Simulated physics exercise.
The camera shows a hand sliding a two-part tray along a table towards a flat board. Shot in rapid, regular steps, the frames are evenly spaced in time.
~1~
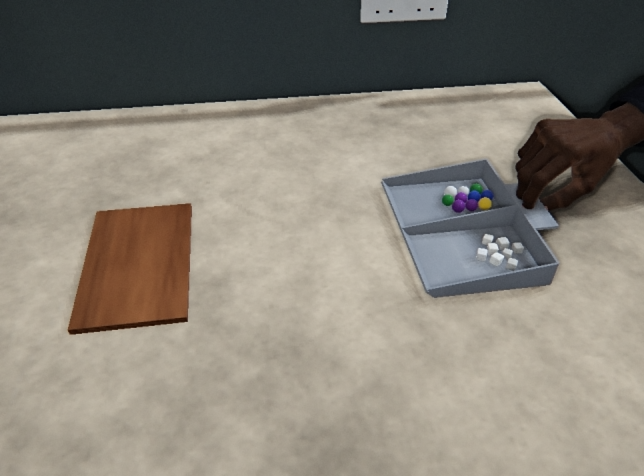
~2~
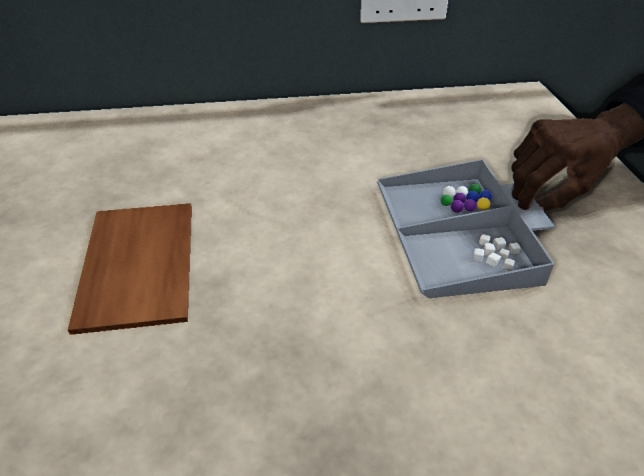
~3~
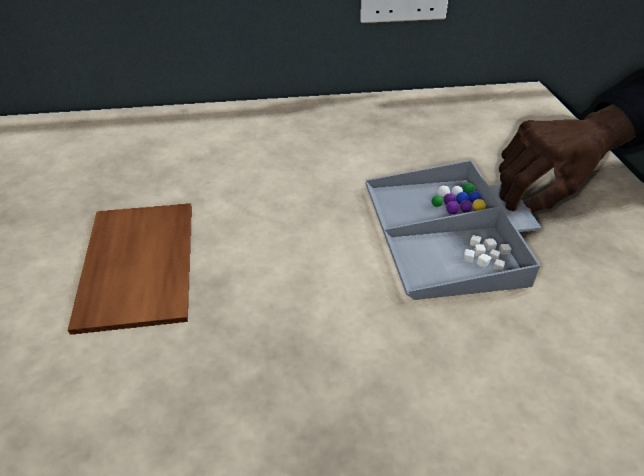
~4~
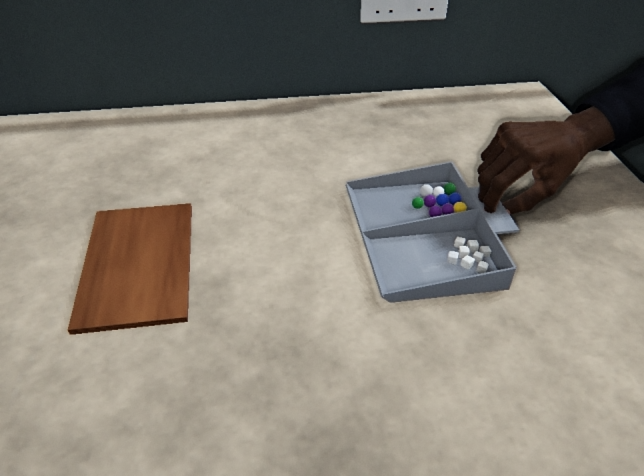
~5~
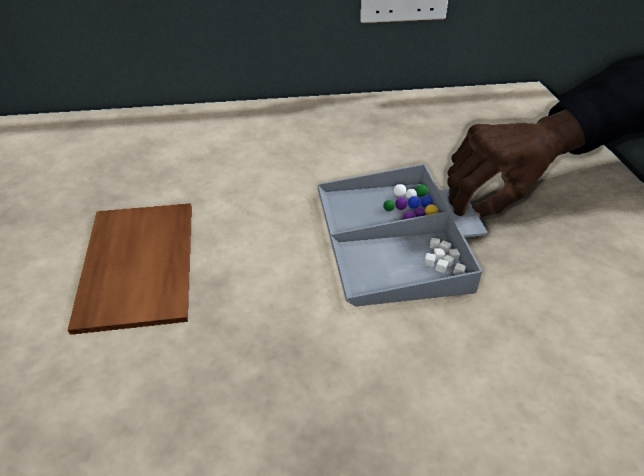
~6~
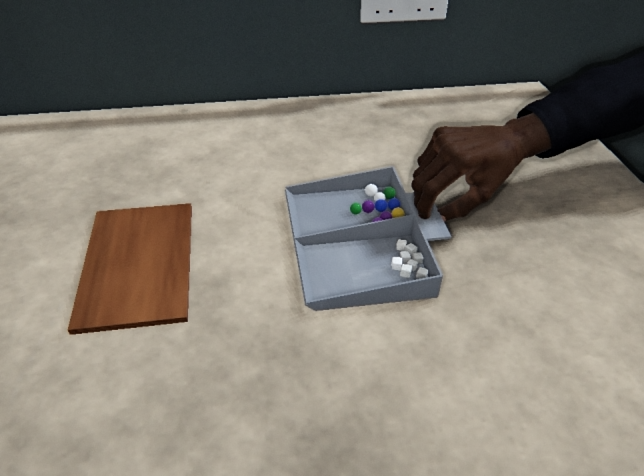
A dark-skinned hand in a black sleeve slides a grey two-part tray leftward across a mottled beige table, seen from above at an angle by a still camera. Coloured marbles sit in the tray's back section and white cubes in the front, while a reddish-brown board lies at left before a dark wall with a white socket. The tray starts slowly, then moves faster, its marbles shifting slightly, as the board stays still.
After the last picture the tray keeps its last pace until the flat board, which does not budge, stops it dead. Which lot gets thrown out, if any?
For the front lot, it doesn't spill. Back lot? It doesn't stay fully in.
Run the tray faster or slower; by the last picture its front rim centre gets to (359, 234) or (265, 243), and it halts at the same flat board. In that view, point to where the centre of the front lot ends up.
First near (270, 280), then near (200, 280).
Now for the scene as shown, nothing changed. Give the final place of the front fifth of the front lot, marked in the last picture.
Roughly (202, 285) in pixels.
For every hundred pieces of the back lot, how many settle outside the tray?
Roughly 50 %.
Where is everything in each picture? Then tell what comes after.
In the first frame, front rim near (401, 230), at rest; flat board near (133, 289); front lot near (492, 249), a few sugar cubes; back lot near (461, 199), a few glass marbles.
In the second frame, front rim near (397, 231), hardly any of the way covered; back lot near (460, 199).
In the third frame, front rim near (384, 232), a little of the way covered; front lot near (480, 251).
In the fourth frame, front rim near (362, 234), near a quarter of the way covered; back lot near (442, 200).
In the fifth frame, front rim near (331, 237), near a third of the way covered; front lot near (439, 255).
In the sixth frame, front rim near (294, 240), near half of the way covered; flat board near (133, 289); front lot near (405, 258); back lot near (381, 205).
Then, 0.08 s on from there, tray still sliding, front rim near (244, 245); front lot all inside; back lot all inside.
Then, 0.26 s on from there, tray stopped at the flat board; front lot all inside, moved towards the front rim; back lot all inside, moved towards the front rim.
Then, 0.47 s on from there, tray stopped at the flat board; front lot all inside, moved towards the front rim; back lot near half out of the tray.
In the end, tray stopped at the flat board; front lot all inside, moved towards the front rim; back lot near half out of the tray.
